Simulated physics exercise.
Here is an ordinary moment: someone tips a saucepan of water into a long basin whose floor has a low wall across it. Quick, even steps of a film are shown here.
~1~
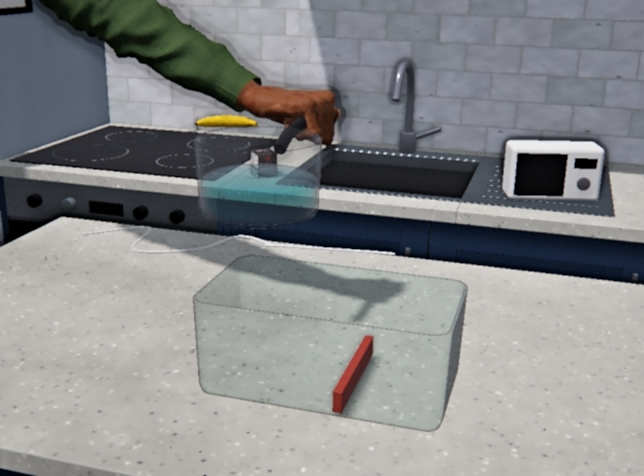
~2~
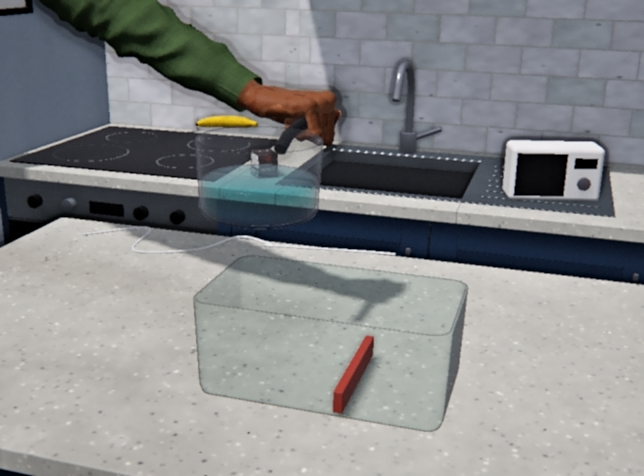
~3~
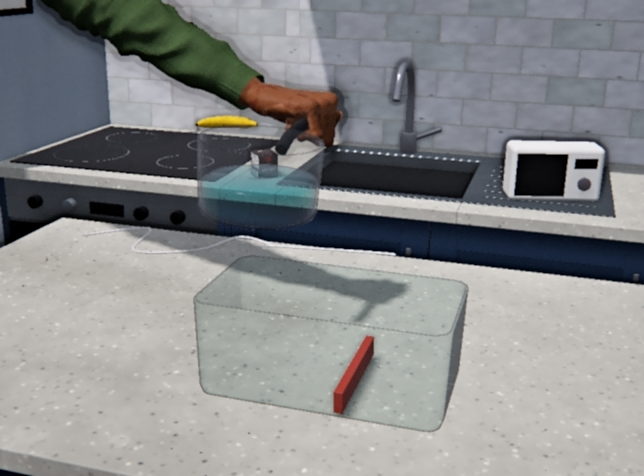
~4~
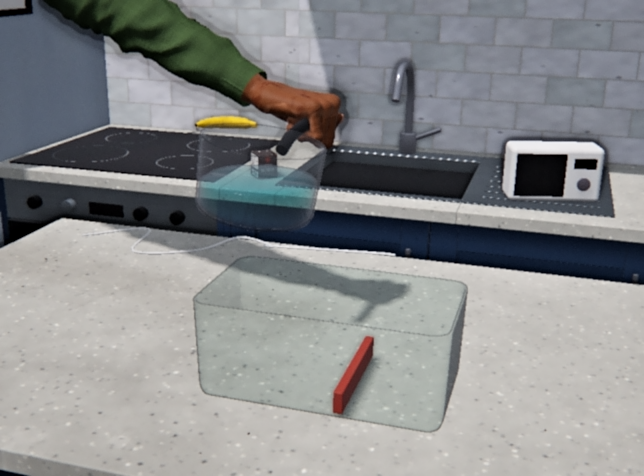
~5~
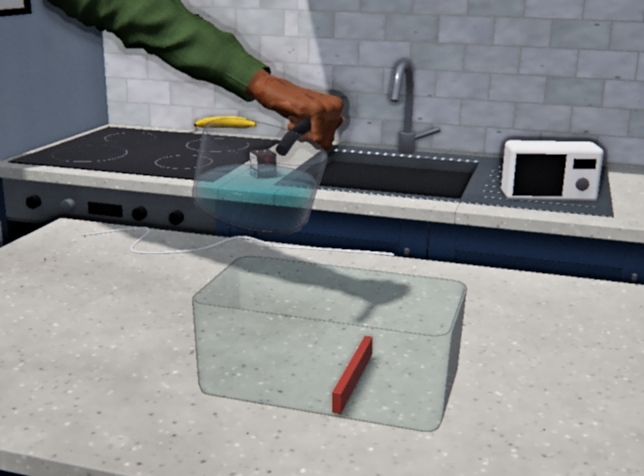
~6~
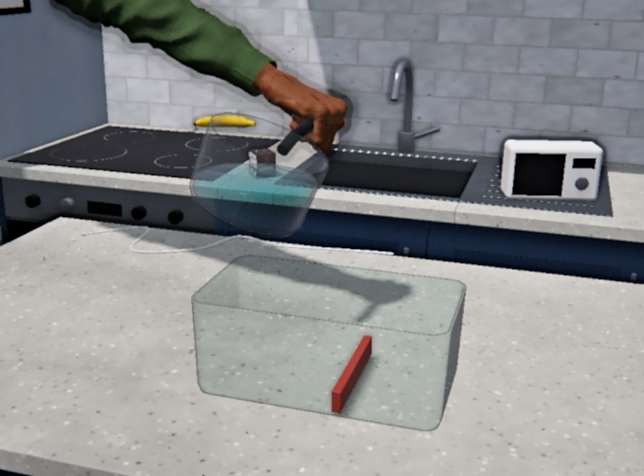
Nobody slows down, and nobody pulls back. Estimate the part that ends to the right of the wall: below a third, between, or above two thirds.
The amount right of the wall is going to settle in the middle, one third to two thirds.
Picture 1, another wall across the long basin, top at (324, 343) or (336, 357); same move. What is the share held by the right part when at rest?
Roughly 90 per cent first and roughly 75 per cent second.
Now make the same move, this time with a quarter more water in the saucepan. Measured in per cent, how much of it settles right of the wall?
55 %.
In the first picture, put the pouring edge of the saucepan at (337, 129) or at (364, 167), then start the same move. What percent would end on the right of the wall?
Start one gives some 70 %, start two some 85 %.
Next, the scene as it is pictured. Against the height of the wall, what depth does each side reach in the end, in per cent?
Left side: Approx. 40 %; right side: Approx. 60 %.
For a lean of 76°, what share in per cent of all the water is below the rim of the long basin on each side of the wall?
The left part holds 0 percent and the right part 10 percent.
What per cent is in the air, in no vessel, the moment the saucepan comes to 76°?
It's close to 25 %.
A moment on, the saucepan is tipped on its side and 64 per cent is still to pour, 2 is left of the wall and 8 right of it.
Next, the saucepan is tipped right over and 11 per cent is still to pour, 29 is left of the wall and 49 right of it.
Then the saucepan is tipped right over and 0 per cent is still to pour, 49 is left of the wall and 51 right of it.
Later the saucepan is tipped right over and 0 per cent is still to pour, 48 is left of the wall and 51 right of it.
At rest 48 per cent lies left of the wall, 51 right of it and 0 outside.
